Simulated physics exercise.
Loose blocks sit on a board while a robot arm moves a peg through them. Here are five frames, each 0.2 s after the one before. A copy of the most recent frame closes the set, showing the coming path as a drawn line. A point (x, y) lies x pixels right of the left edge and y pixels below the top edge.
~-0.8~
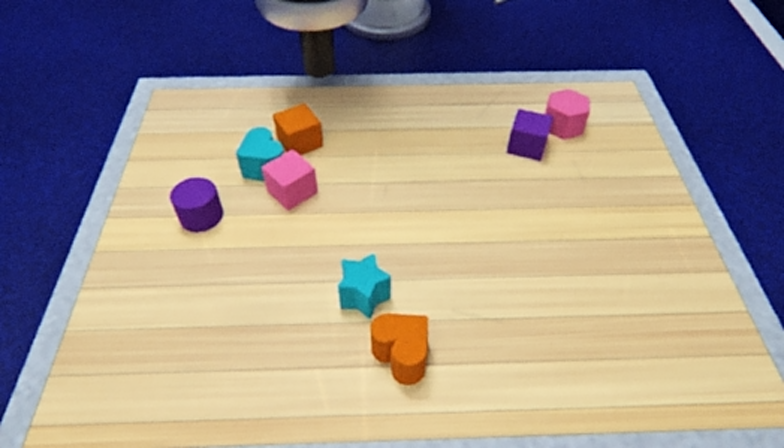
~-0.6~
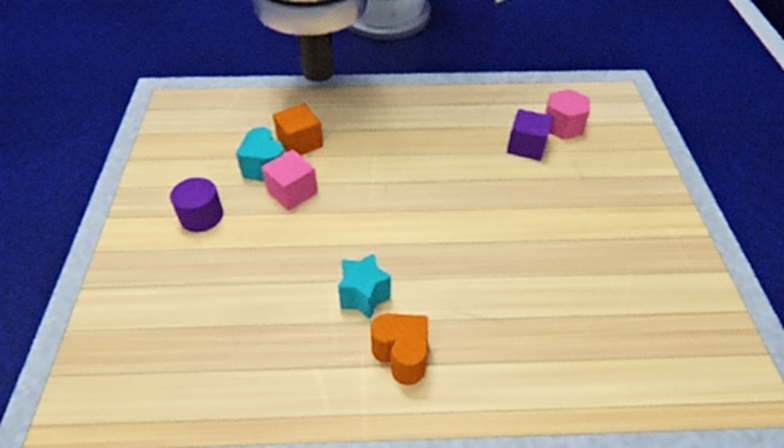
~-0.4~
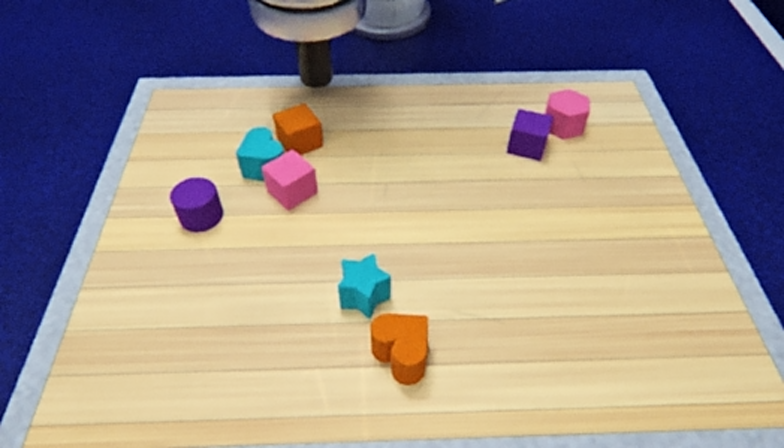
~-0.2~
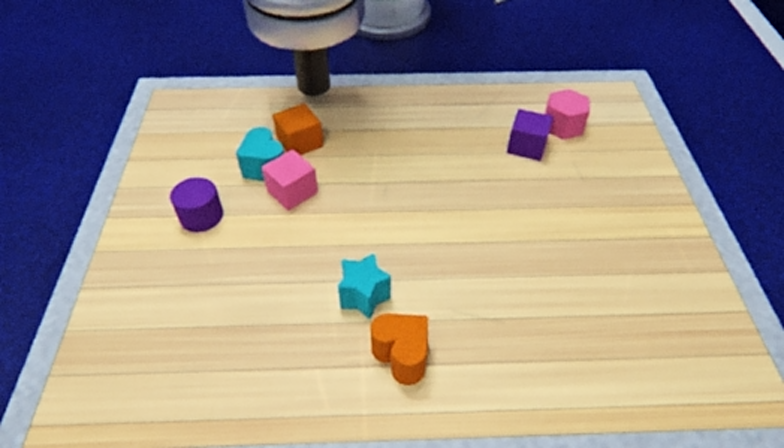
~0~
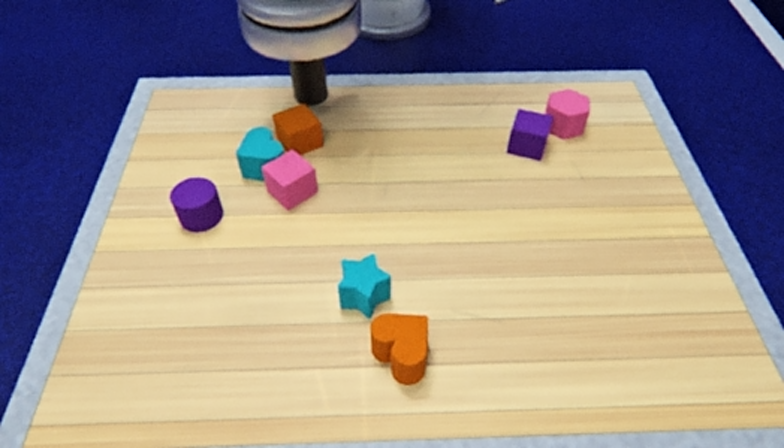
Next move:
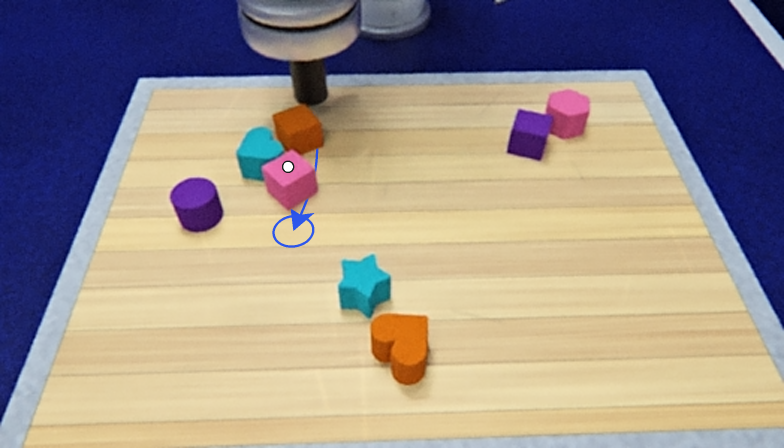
A robot arm's dark peg moving slowly down toward an orange cube on a wooden board, the scattered coloured blocks staying still.
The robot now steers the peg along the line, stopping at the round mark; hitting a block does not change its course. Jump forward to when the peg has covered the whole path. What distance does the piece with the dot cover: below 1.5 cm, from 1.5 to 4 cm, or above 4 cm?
By the end of the path, it will have gone past 4 cm.
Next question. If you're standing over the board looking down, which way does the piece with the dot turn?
Anticlockwise.
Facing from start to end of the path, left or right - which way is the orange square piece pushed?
To the right.
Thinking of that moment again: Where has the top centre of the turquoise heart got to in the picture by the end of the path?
It comes to (236, 152).
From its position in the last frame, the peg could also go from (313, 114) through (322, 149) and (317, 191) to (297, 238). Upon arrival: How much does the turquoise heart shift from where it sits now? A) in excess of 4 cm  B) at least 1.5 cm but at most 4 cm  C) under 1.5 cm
That would be B.
The drawn path runs from (313, 114) over (316, 167) to (293, 231); the dot is on the pink square piece.
On the path given first. One third of the way, peg (315, 131); turquoise heart (246, 151), turned 40° clockwise; pink square piece (283, 180), turned 15° anticlockwise; orange square piece (285, 148), turned 40° clockwise.
Two thirds of the way, peg (309, 170); turquoise heart (237, 152), turned 65° clockwise; pink square piece (262, 204), turned 70° anticlockwise; orange square piece (268, 172), turned 100° clockwise.
At the end, peg (290, 214); purple cylinder not moved; turquoise heart (236, 152), turned 65° clockwise; pink square piece (243, 226), turned 25° anticlockwise; orange square piece (259, 181), turned 130° clockwise.
